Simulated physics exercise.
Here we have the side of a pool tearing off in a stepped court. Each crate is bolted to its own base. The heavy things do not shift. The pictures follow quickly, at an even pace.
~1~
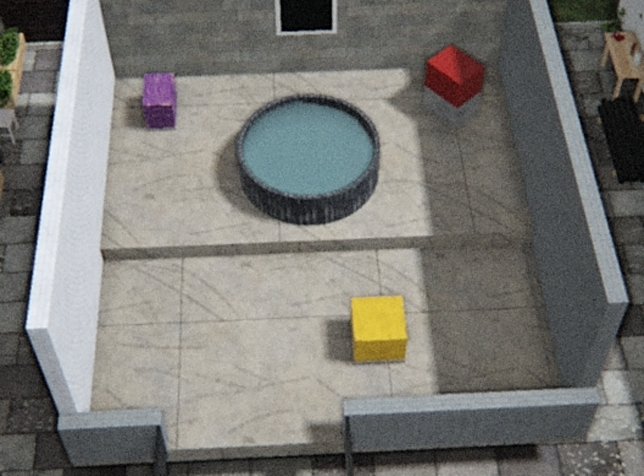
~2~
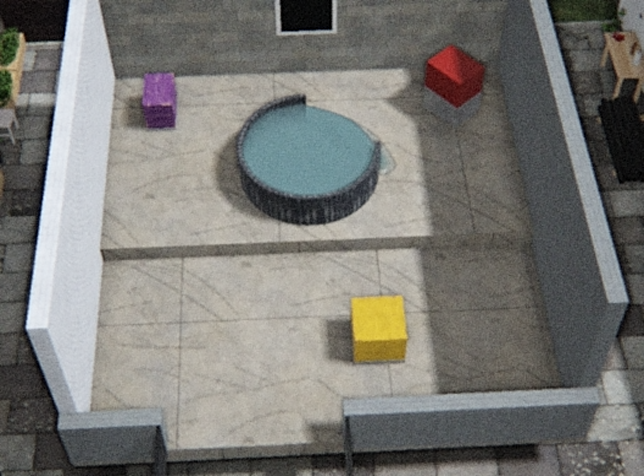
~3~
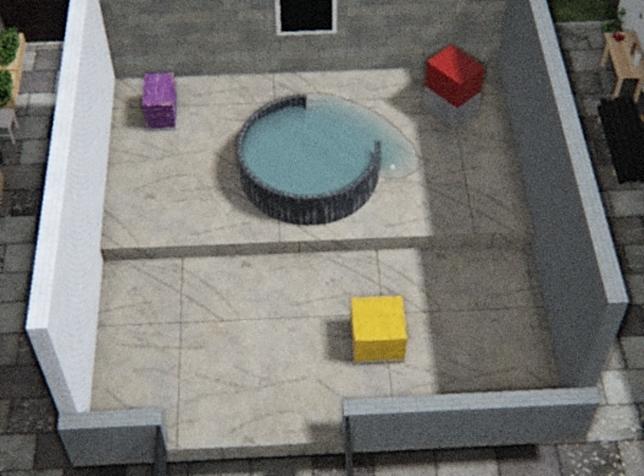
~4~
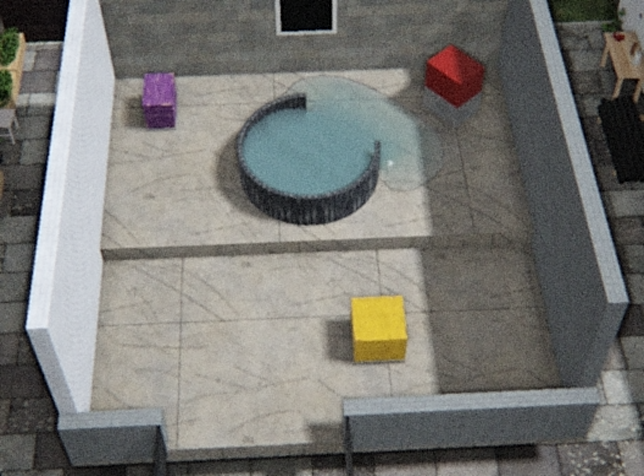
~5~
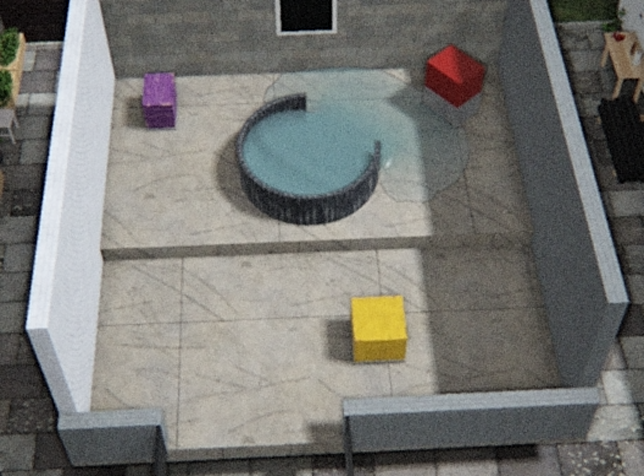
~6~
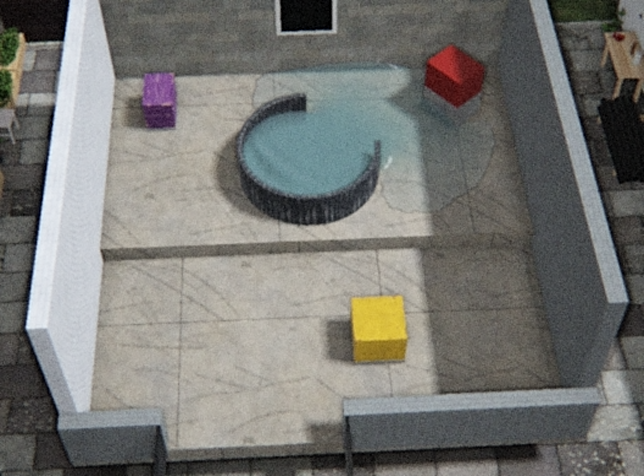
Water pours from a gap in the round pool's far side and spreads across the upper paving.
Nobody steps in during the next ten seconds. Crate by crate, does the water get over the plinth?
The yellow crate is wetted; the red crate escapes dry; the purple crate is wetted.
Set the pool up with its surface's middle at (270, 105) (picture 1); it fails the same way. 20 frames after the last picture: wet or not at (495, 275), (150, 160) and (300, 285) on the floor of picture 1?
One after the other: Flooded, covered, dry.
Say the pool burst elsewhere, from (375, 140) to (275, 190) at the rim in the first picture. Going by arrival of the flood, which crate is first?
First comes the yellow one.
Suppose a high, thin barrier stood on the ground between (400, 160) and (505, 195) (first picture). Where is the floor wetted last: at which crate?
I say the yellow-painted one.
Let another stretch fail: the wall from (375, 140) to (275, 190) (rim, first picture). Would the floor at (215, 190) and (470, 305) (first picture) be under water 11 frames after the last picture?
One after the other: Clear, under water.
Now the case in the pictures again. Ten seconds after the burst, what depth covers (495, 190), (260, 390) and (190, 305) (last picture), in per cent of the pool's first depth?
About 8, 4 and 8 per cent.
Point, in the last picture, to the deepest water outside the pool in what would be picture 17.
Around (491, 76).
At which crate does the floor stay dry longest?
That is the one in yellow.
A moment on, water covers 15 % of the floor; the yellow crate not reached, the red crate water round its plinth, the purple crate not reached.
Next, water covers 25 % of the floor; the yellow crate not reached, the red crate water round its plinth, the purple crate water round its plinth.
Then, water covers 45 % of the floor; the yellow crate not reached, the red crate water round its plinth, the purple crate water round its plinth.
Later, water covers 70 % of the floor; the yellow crate water round its plinth, the red crate water round its plinth, the purple crate water round its plinth.
In the end, water covers 95 % of the floor; the yellow crate was topped, the red crate stayed above the water, the purple crate was topped.
